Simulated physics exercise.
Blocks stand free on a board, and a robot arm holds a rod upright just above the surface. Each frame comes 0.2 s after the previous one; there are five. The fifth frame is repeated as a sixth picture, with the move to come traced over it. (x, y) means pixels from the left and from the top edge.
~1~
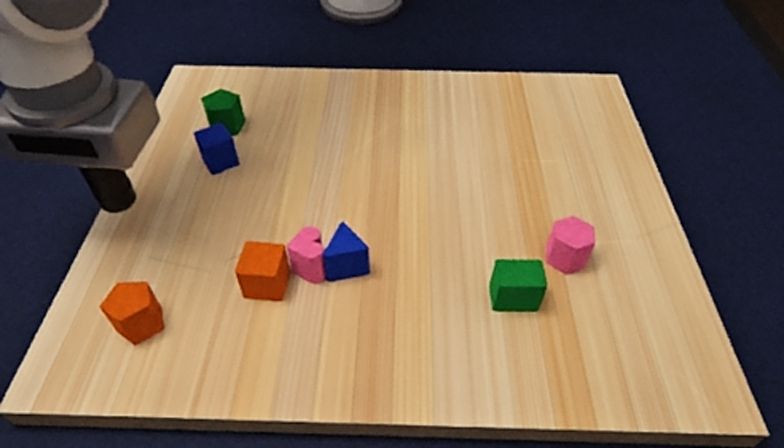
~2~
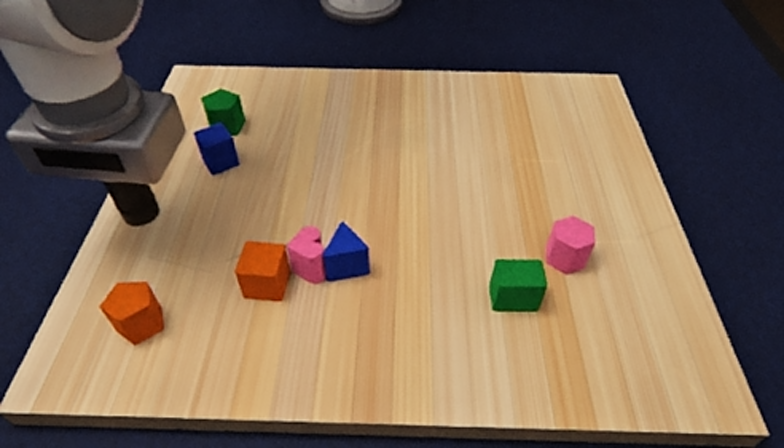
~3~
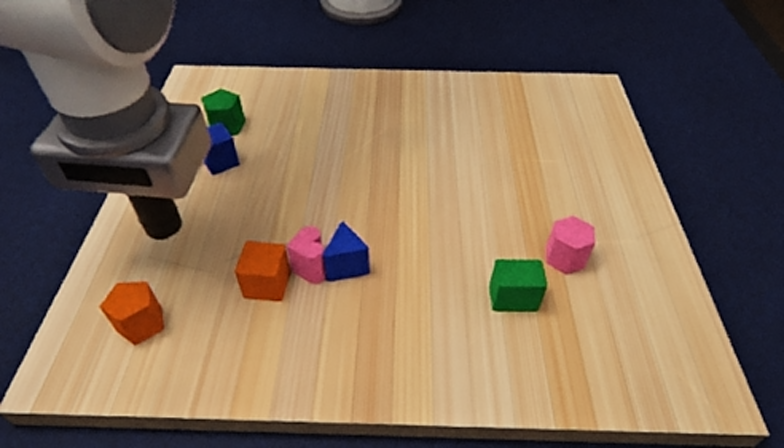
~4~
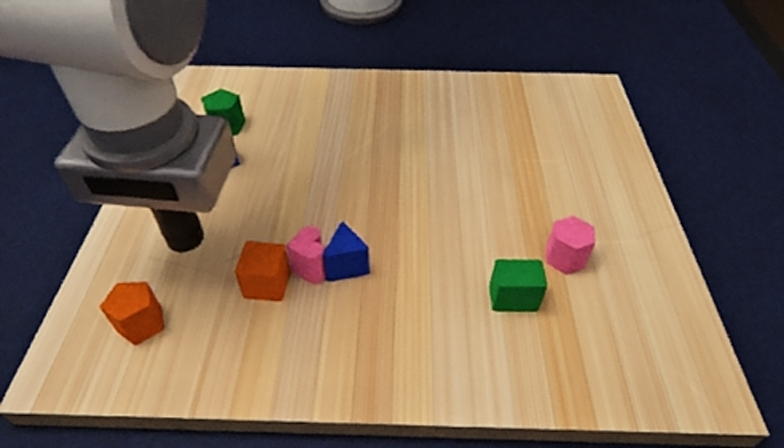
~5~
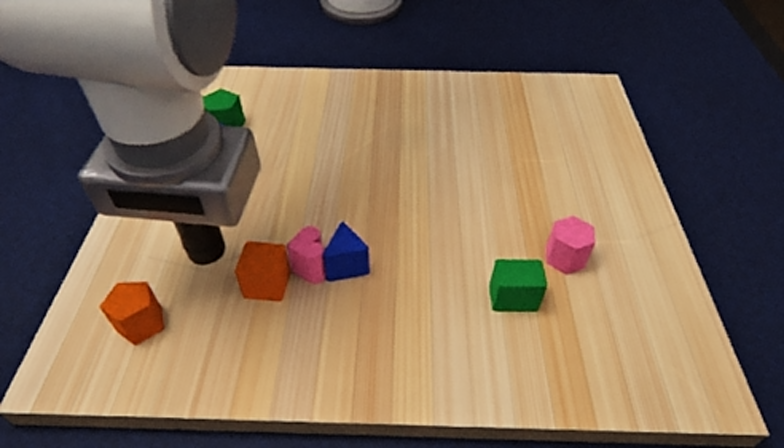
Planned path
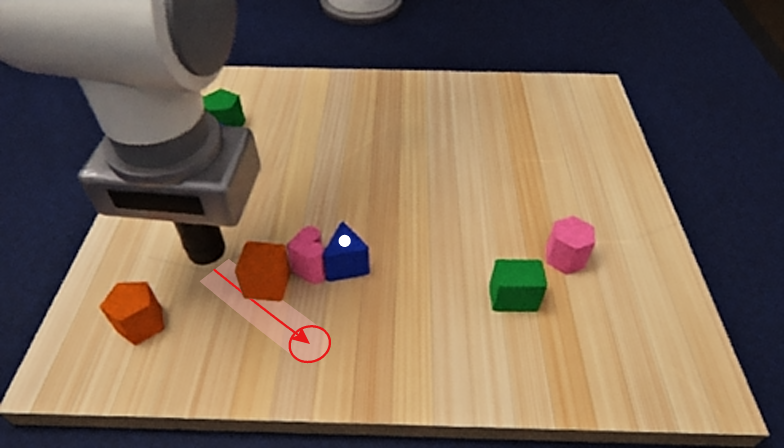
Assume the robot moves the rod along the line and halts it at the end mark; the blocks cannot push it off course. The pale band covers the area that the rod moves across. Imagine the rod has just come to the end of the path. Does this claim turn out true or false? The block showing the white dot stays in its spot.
It is true.
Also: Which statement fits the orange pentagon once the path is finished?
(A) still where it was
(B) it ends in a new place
It's A.
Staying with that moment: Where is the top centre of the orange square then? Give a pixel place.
It is at (291, 261).
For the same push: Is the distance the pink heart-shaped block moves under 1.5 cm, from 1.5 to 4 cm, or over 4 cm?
It's set to move under 1.5 cm.
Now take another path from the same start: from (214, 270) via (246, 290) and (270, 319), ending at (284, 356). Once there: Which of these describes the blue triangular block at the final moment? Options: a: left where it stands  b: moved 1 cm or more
Answer: A.
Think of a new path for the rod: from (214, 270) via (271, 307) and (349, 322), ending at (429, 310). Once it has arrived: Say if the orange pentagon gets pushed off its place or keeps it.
Left where it is.
Drawn move, straight from (214, 270) to (310, 344); the dot is on the blue triangular block.
The first path, step by step. One third of the way, rod (238, 276); orange square (277, 260), turned 35° anticlockwise; pink heart-shaped block (311, 240).
Two thirds of the way, rod (271, 301); orange square (291, 261), turned 60° anticlockwise; pink heart-shaped block (315, 237).
At the end, rod (306, 327); orange pentagon still; orange square (291, 261), turned 60° anticlockwise; pink heart-shaped block (315, 237); blue triangular block still.
